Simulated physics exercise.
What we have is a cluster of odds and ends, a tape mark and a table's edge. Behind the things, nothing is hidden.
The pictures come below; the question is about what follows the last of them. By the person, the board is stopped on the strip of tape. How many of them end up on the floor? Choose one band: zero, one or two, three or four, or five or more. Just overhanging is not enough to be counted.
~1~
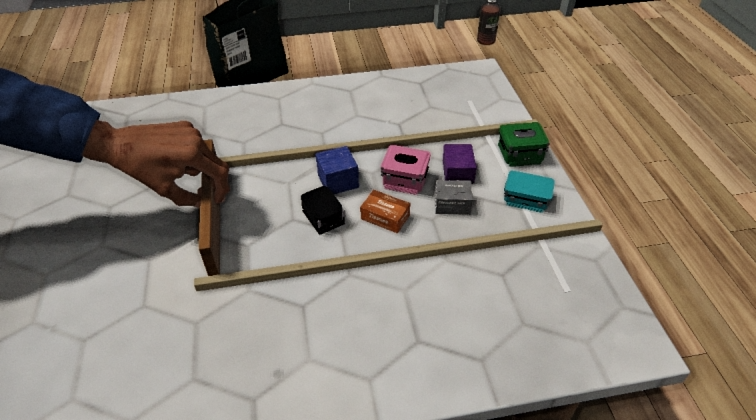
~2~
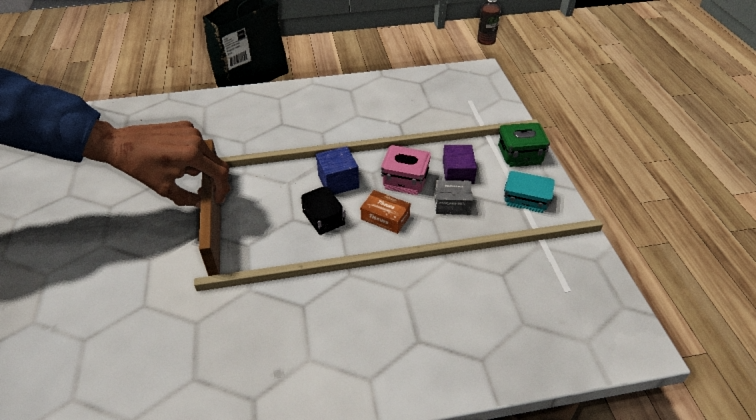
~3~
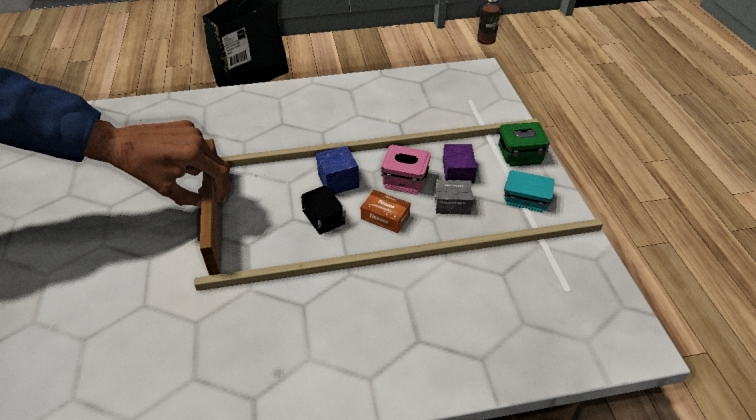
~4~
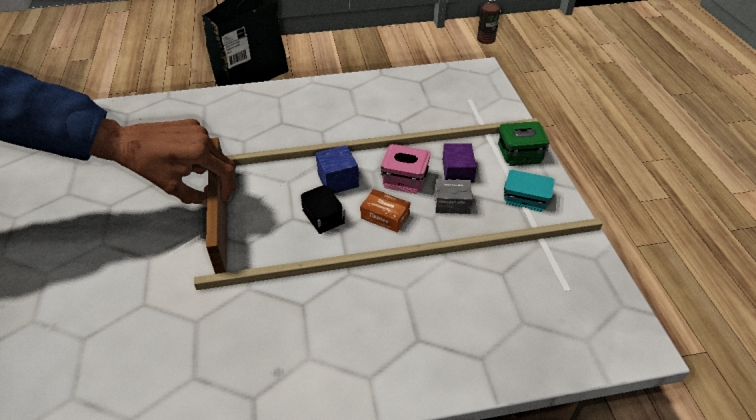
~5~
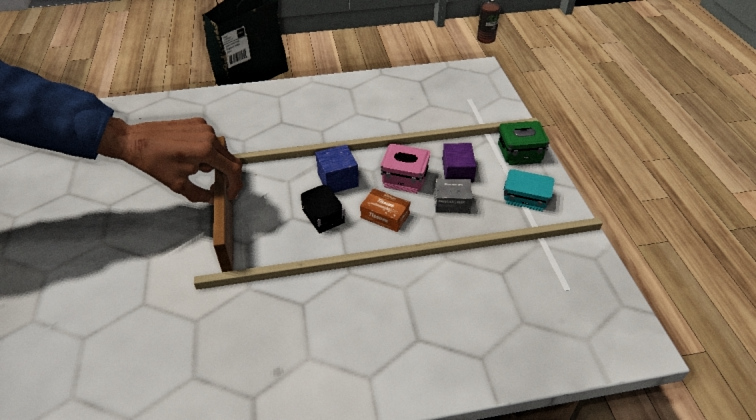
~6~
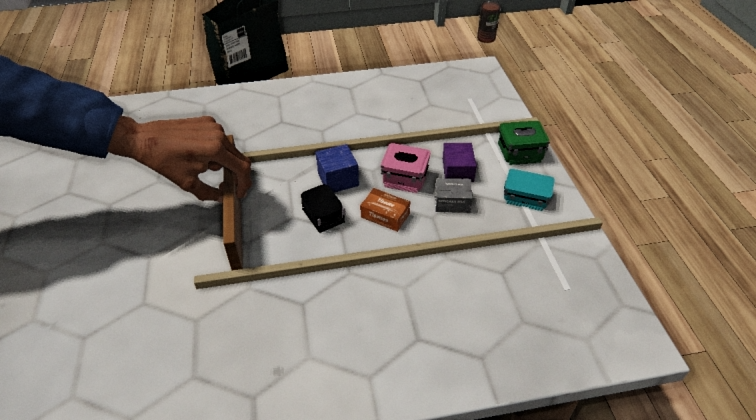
Three or four.
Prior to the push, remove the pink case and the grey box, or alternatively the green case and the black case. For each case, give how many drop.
The count is 2 in the first case and 2 in the second.
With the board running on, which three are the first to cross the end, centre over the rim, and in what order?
They go in this order: The green case, the turquoise case and the purple block.
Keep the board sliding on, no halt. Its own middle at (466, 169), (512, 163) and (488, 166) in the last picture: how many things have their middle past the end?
It comes out as 2, then 4, then 3.
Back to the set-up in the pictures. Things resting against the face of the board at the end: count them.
All in all, 2.
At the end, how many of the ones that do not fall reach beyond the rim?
Looks like 1 of them.
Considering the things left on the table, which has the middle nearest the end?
It would be the pink case, I'd say.
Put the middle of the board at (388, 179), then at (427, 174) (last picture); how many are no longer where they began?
First position 6; second position 8.
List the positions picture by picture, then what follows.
In the first frame, green case (522, 144); turquoise case (528, 192); purple block (459, 164); board (211, 205); tape (510, 180).
In the second frame, turquoise case (528, 192); grey box (454, 197).
In the third frame, purple block (459, 164); orange box (386, 211).
In the fourth frame, green case (522, 143); black case (323, 210).
In the fifth frame, turquoise case (528, 191); pink case (405, 168).
In the sixth frame, green case (522, 142); turquoise case (528, 190); purple block (459, 162); board (232, 200); tape (510, 178).
Soon after, none off yet; green case at rest near (522, 142); turquoise case at rest near (528, 190); purple block at rest near (459, 162).
Then, none off yet; green case moved a little near (535, 139); turquoise case moved a little near (548, 187); purple block moved about its own width near (506, 153).
At rest, the number that fall off is three or four; fallen, grey box, purple block, turquoise case and green case.
